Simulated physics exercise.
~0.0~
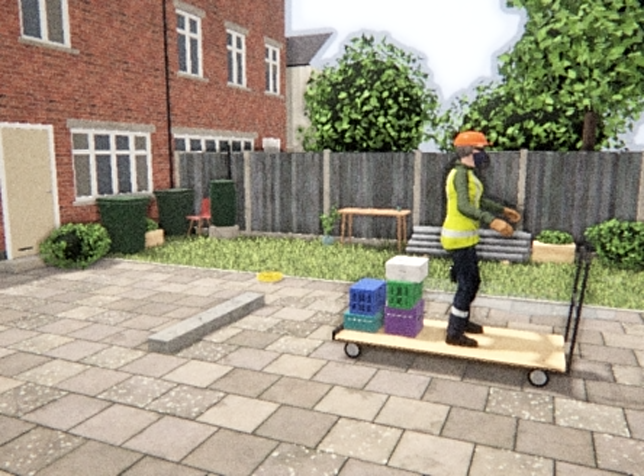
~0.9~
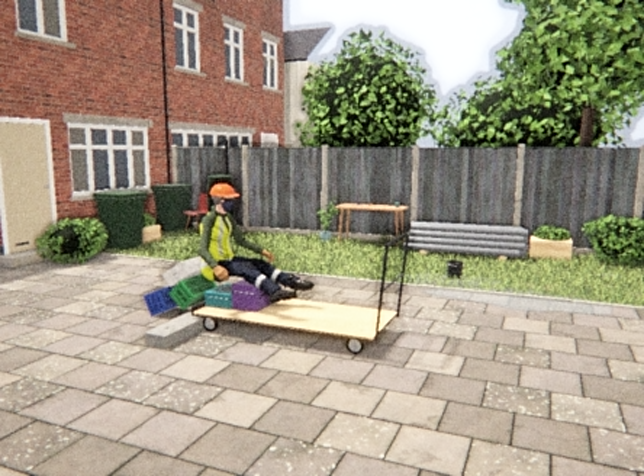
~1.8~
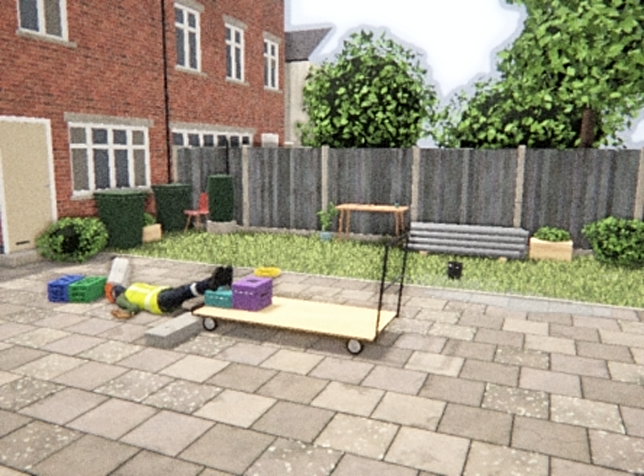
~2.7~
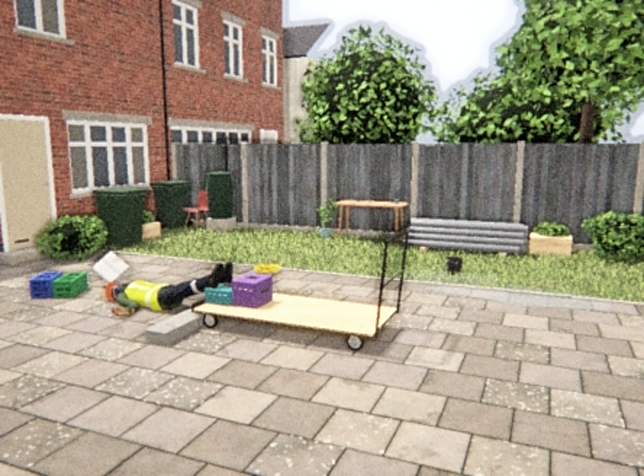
Worker in orange helmet riding a trolley left into a kerb, tumbling off backwards with crates and lying face-up on paving.
